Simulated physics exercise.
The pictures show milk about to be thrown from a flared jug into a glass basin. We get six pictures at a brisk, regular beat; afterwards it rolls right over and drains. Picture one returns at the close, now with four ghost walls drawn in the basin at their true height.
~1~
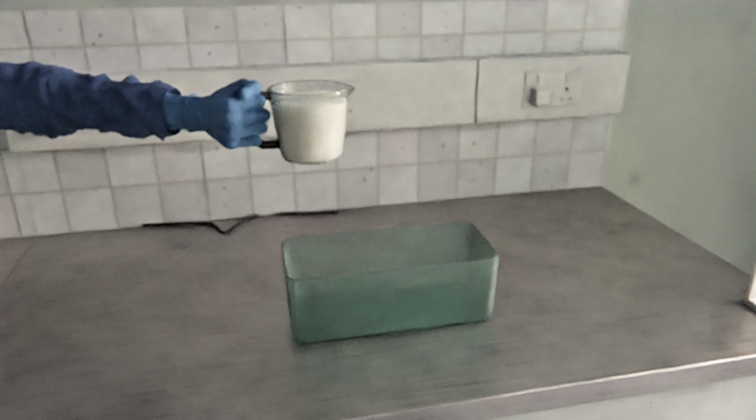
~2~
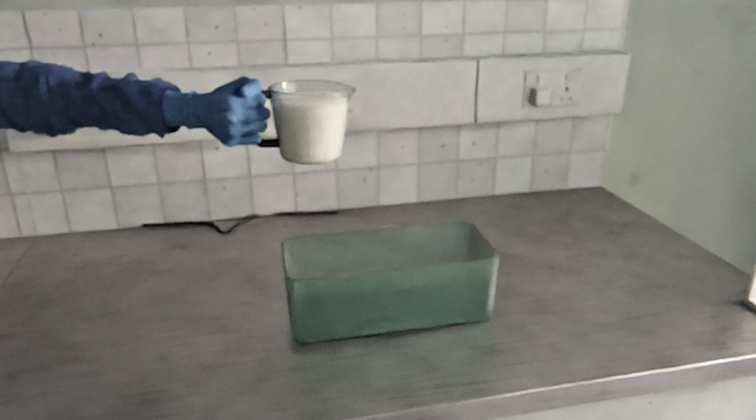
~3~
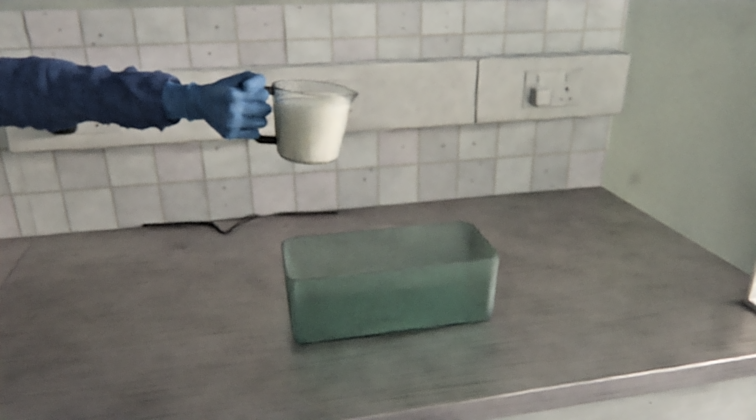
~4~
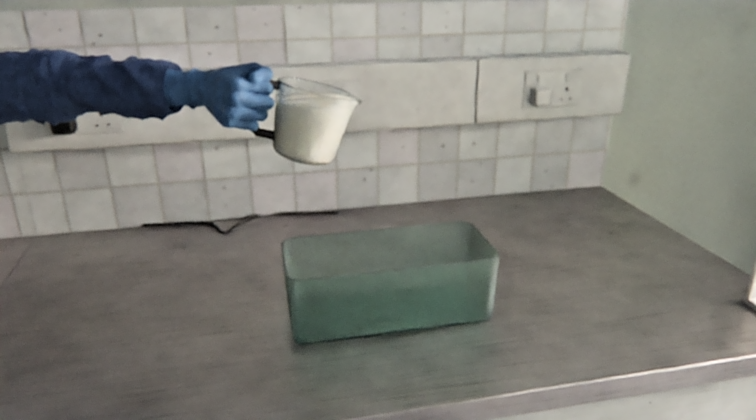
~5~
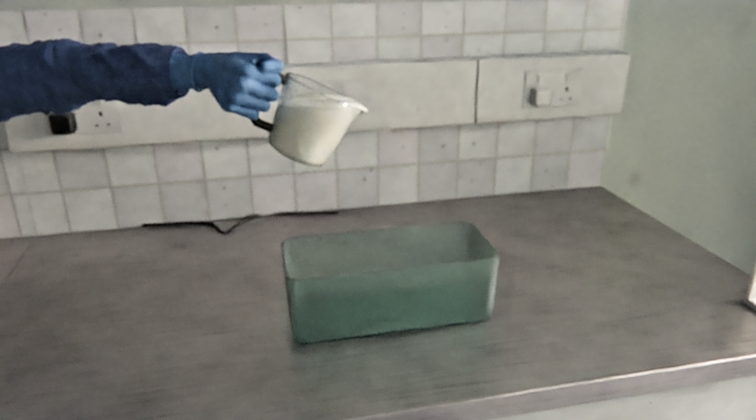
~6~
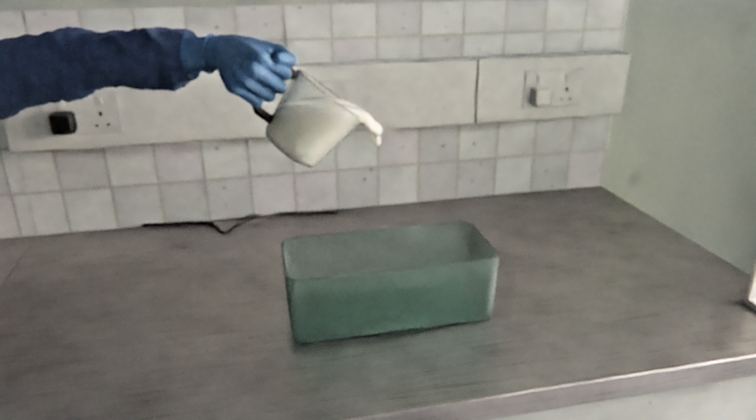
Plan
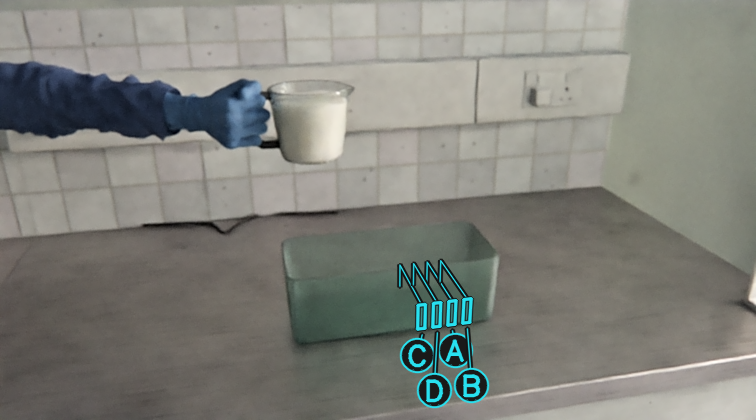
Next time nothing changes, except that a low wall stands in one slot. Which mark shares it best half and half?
C beats the others.
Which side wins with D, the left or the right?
The left side.
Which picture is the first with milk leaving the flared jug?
In picture 5.
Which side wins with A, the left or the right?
The left side.
On the marked copy, A at (452, 330); B at (467, 328); C at (422, 334); D at (437, 332).
If A is chosen, about 91 % ends left of the wall and 6 % right of it; 3 % is lost outside.
If B is chosen, about 88 % ends left of the wall and 9 % right of it; 3 % is lost outside.
If C is chosen, about 51 % ends left of the wall and 47 % right of it.
If D is chosen, about 82 % ends left of the wall and 11 % right of it; 7 % is lost outside.
